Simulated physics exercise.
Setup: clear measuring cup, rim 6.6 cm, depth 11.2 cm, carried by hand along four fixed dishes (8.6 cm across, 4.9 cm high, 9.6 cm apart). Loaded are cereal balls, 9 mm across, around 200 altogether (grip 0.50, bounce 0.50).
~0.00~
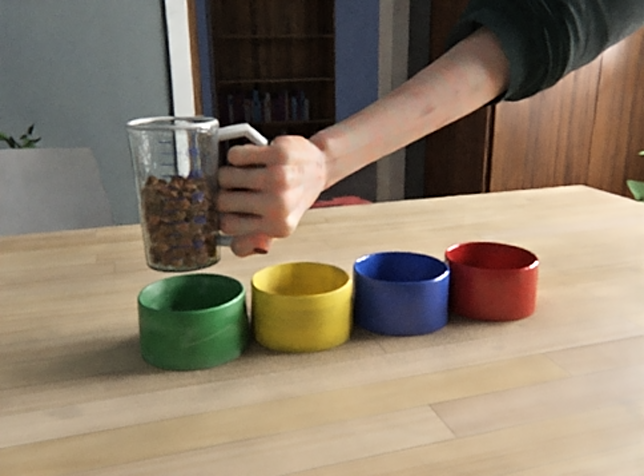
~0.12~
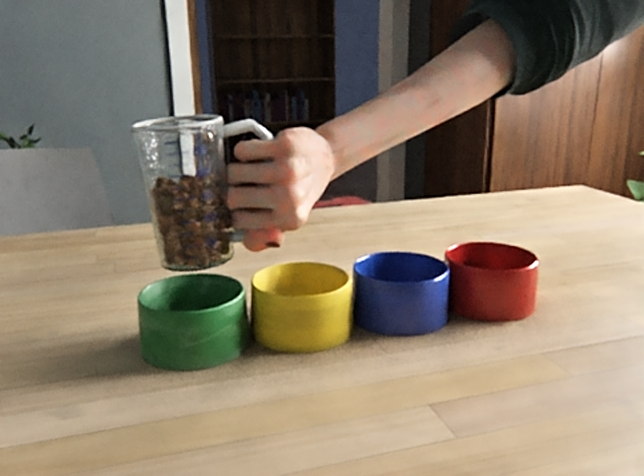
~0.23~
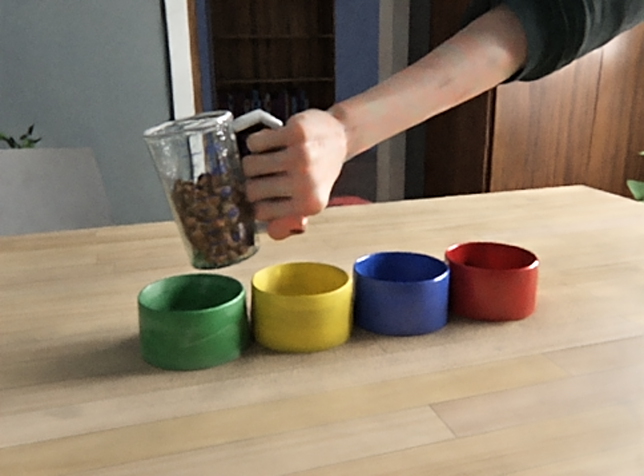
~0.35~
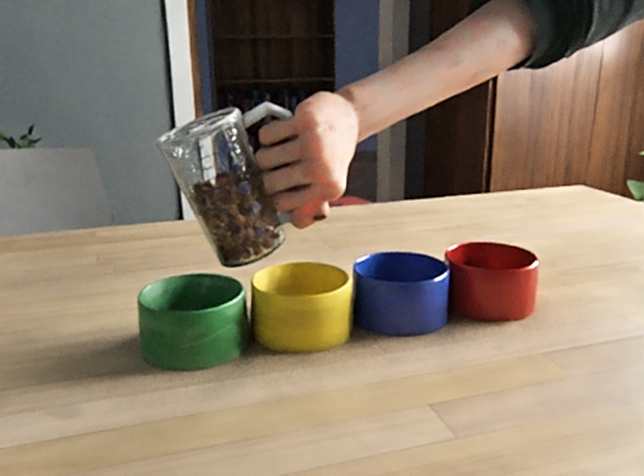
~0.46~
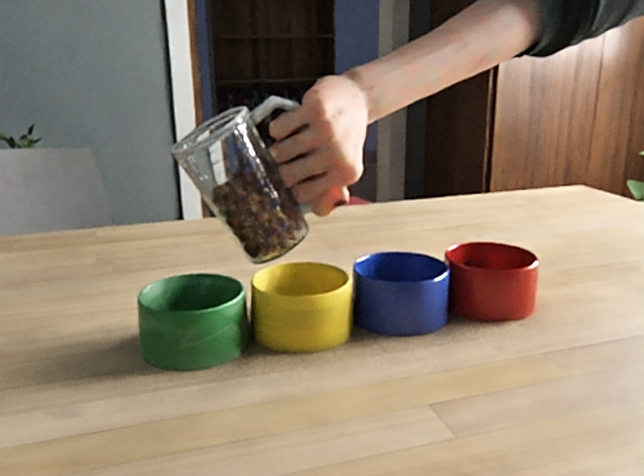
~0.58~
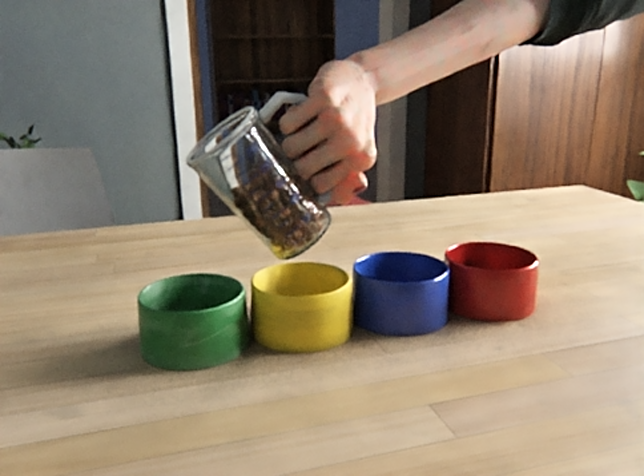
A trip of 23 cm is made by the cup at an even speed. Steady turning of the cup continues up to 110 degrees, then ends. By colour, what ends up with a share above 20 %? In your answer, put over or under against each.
Red - under; blue - over; green - under; yellow - under; counter - under.
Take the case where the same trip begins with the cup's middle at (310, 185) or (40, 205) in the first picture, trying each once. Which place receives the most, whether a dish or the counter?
Red, then yellow.
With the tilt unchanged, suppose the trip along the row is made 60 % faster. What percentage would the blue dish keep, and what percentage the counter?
Shares: Blue 80, counter 10.
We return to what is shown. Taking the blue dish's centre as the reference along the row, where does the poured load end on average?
About 2 cm, toward lower x.
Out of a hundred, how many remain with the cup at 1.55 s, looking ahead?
Roughly 100 in a hundred.
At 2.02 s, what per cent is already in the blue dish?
It works out to some 35 per cent.
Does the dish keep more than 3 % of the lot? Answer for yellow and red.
So yellow is a pass and red is a miss.
After 1.16 s, tilt 78 degrees; cup holds 100 %.
After 1.55 s, tilt 105 degrees; cup holds 100 %.
After 2.02 s, tilt 110 degrees; cup holds 55 %, blue 35 %, yellow 5 %.
By 3.4 s all is still; red 0 %, blue 85 %, green 0 %, yellow 10 %, counter 10 %.
